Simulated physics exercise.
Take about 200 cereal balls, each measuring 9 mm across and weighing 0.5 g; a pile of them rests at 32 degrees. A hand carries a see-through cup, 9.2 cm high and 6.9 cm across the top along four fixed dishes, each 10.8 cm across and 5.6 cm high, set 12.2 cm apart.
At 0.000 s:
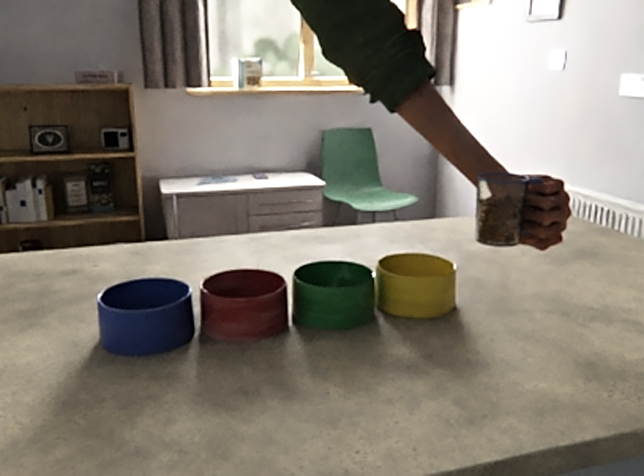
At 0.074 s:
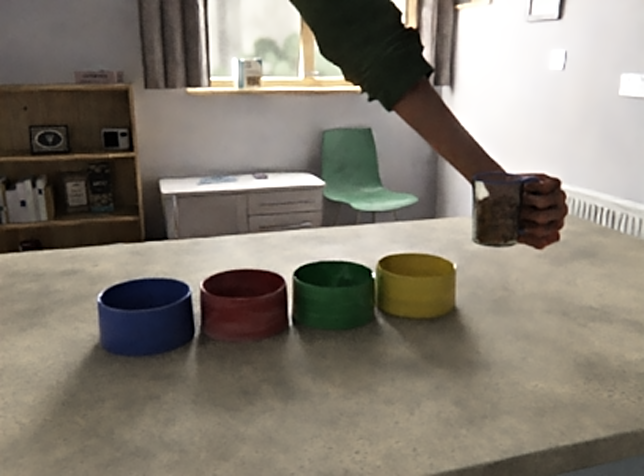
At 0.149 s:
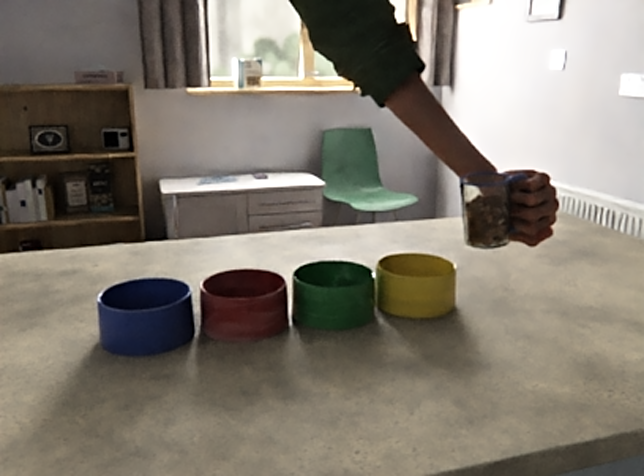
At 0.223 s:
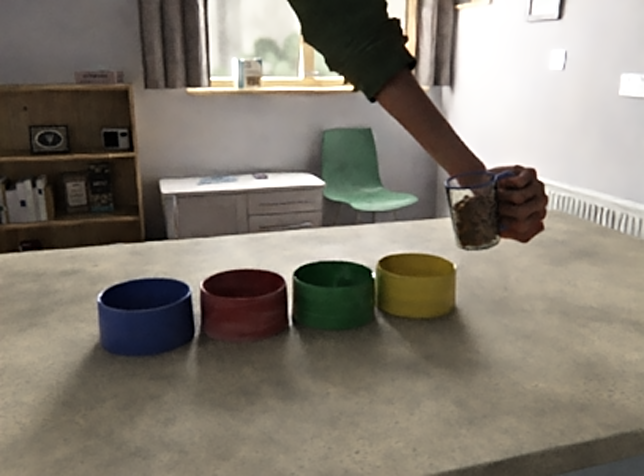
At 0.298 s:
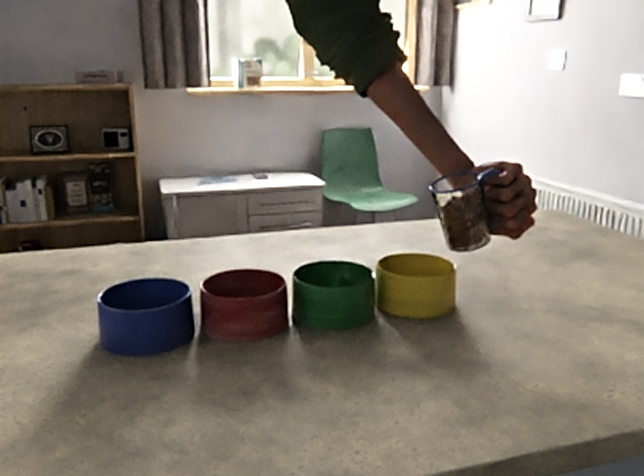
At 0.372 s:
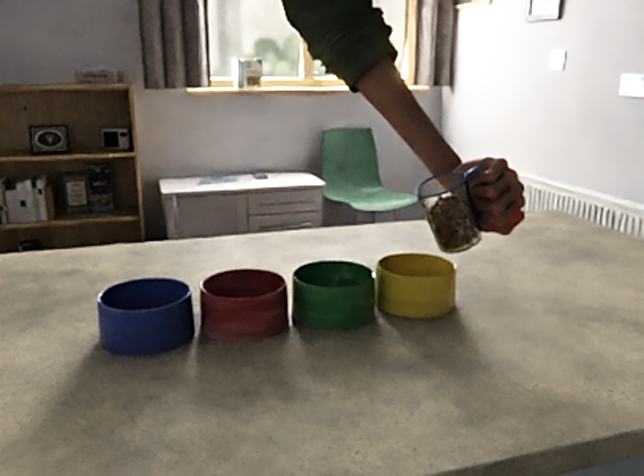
A hand holding a clear cup partly filled with small brown pieces moves a short way left above a grey tabletop, in a room seen from slightly above by a still camera. Four round dishes, blue, red, green and yellow from left to right, stand unmoving in a row before a bookshelf, white cabinet and green chair. The dark-sleeved arm shifts left as the hand steadily tilts the cup leftward, its rim nearing the yellow dish.
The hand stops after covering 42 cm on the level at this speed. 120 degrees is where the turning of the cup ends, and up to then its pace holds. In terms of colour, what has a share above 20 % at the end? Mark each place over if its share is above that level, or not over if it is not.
Red: Not over, blue: Over, green: Not over, yellow: Not over, counter: Not over.
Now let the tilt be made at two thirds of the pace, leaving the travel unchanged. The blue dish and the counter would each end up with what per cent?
In that case the blue dish gets 100 and the counter gets 0.
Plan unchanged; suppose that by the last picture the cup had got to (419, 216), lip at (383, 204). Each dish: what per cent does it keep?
Red 0, blue 100, green 0, yellow 0.
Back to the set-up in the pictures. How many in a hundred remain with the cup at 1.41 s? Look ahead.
I'd estimate some 95 per cent of the load.
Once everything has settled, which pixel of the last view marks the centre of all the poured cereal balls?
When it all comes to rest, the middle is near (149, 323).
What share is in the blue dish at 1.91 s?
I'd say close to 85 per cent at that point.
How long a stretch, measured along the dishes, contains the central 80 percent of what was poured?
That stretch comes to around 9 cm.
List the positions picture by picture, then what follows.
Cup at (500, 209), tilt 0 degrees, lip at (482, 179), moved 0.0 cm; middle of the pieces at (499, 217); yellow dish at (416, 265); green dish at (334, 274); red dish at (244, 283); blue dish at (145, 294), in the first picture.
Cup at (497, 210), tilt 2 degrees, lip at (477, 180), moved 0.6 cm; middle of the pieces at (496, 217), in the second picture.
Cup at (486, 211), tilt 7 degrees, lip at (464, 183), moved 2.3 cm; middle of the pieces at (486, 218), in the third picture.
Cup at (474, 211), tilt 12 degrees, lip at (449, 187), moved 4.2 cm; middle of the pieces at (475, 219), in the fourth picture.
Cup at (462, 212), tilt 18 degrees, lip at (434, 191), moved 6.1 cm; middle of the pieces at (464, 219), in the fifth picture.
Cup at (450, 213), tilt 23 degrees, lip at (419, 195), moved 8.0 cm; middle of the pieces at (453, 220); yellow dish at (416, 265); green dish at (334, 274); red dish at (244, 283); blue dish at (145, 294). Its pace works out near 75 degrees a second; the hand travels 26 cm a second, in the sixth picture.
After 1.00 s, tilt 71 degrees; cup holds 100 %.
After 1.41 s, tilt 101 degrees; cup holds 95 %, red 5 %.
After 1.91 s, tilt 120 degrees; cup holds 0 %, red 5 %, blue 85 %.
By 2.4 s all is still; red 10 %, blue 90 %, green 0 %, yellow 0 %, counter 5 %.
